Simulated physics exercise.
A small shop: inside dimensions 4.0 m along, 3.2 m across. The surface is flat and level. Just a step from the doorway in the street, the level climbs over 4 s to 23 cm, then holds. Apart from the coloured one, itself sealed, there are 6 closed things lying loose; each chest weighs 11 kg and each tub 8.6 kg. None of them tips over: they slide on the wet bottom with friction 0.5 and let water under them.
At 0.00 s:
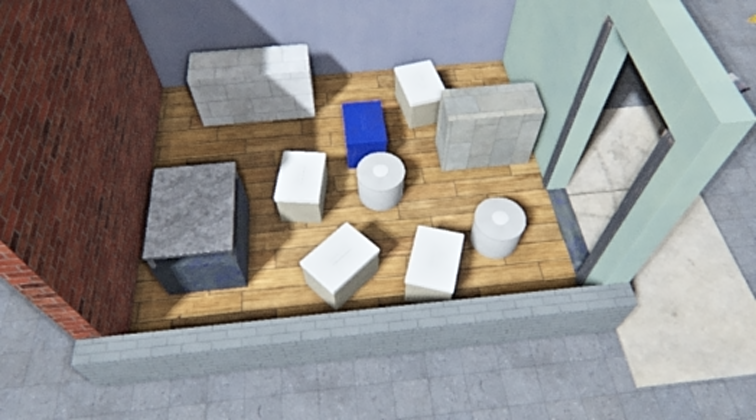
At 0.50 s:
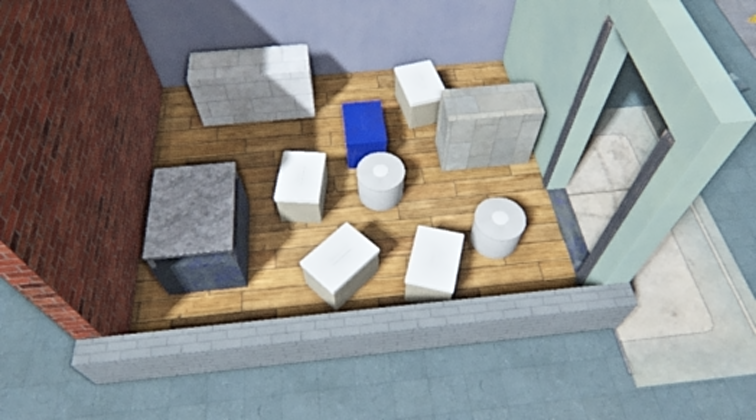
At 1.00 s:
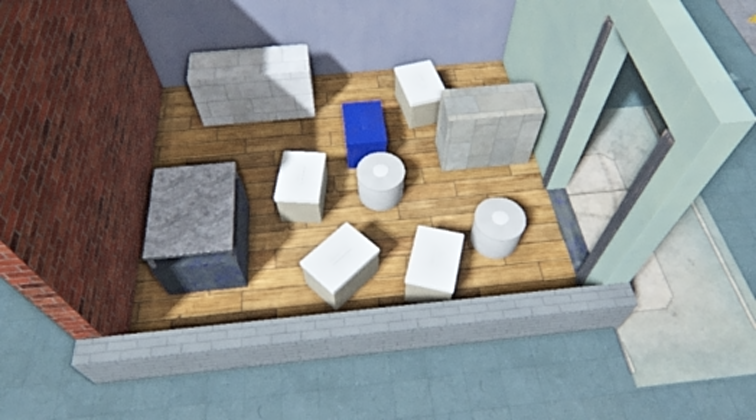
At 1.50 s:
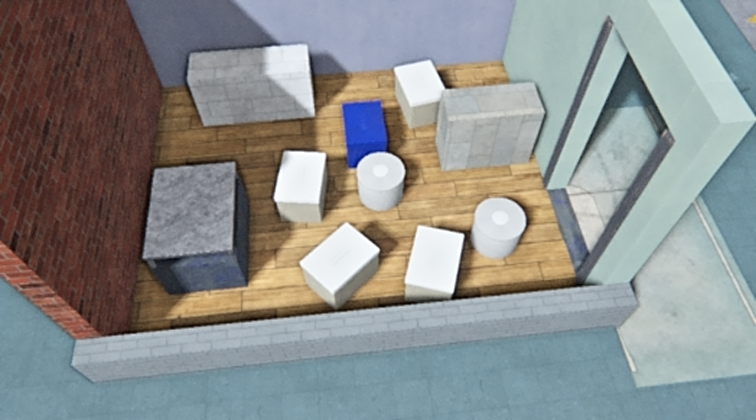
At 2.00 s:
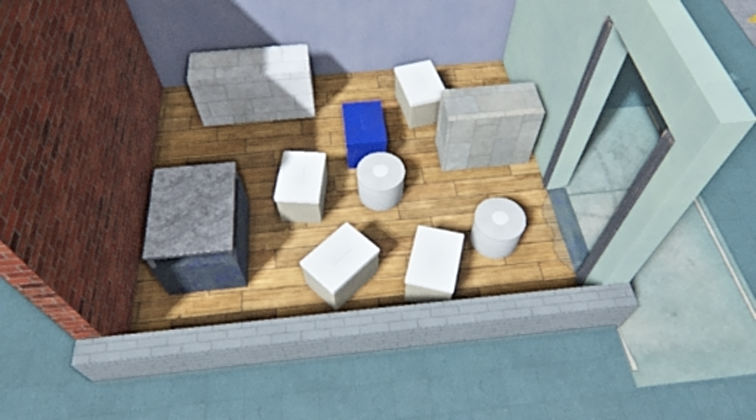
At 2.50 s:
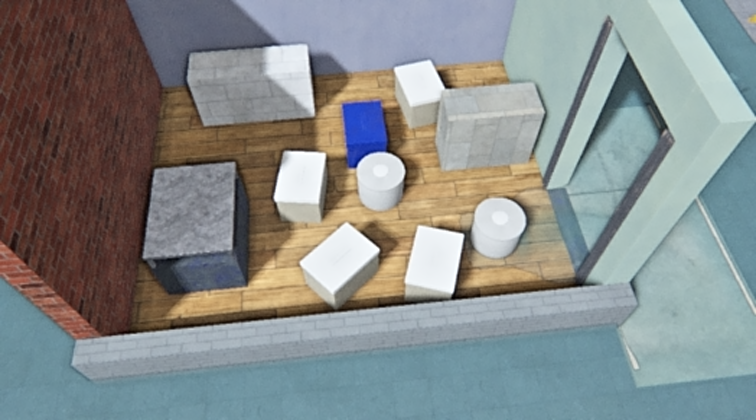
A small roofless shop with a plank floor, a brick wall on the left and a pale green wall with a tall doorway on the right is seen from high above. A dark grey block stands at left, two pale block partitions stand farther back, and white boxes and drums surround a blue chest. Bluish water spreads over the paving outside and just inside the doorway, while the objects and camera stay still.
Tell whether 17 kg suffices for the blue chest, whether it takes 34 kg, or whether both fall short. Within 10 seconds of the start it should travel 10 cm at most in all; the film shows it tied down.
It looks like only the bigger mass suffices.
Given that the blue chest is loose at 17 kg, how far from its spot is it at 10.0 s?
Around 20 centimetres out of place.
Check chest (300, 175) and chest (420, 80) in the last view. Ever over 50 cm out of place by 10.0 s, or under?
The first is beyond the mark and the second is within the mark.
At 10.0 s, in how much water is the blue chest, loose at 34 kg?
Something like 10 centimetres.
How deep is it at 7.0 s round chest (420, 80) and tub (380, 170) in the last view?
First about 2 cm, second about 5 cm.
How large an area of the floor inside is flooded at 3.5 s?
About 2.0 m2.
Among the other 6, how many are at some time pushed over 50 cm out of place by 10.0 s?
That comes to 5.
After 3.5 s the blue chest would be 0 cm from its start with 17 kg and 0 cm from its start with 34 kg; 0 cm of water round it then.
After 4.5 s the blue chest would be 0 cm from its start with 17 kg and 0 cm from its start with 34 kg; 4 cm of water round it then.
After 7.0 s the blue chest would be 3 cm from its start with 17 kg and 0 cm from its start with 34 kg; 4 cm of water round it then.
After 10.0 s the blue chest would be 17 cm from its start with 17 kg and 0 cm from its start with 34 kg; 10 cm of water round it then.
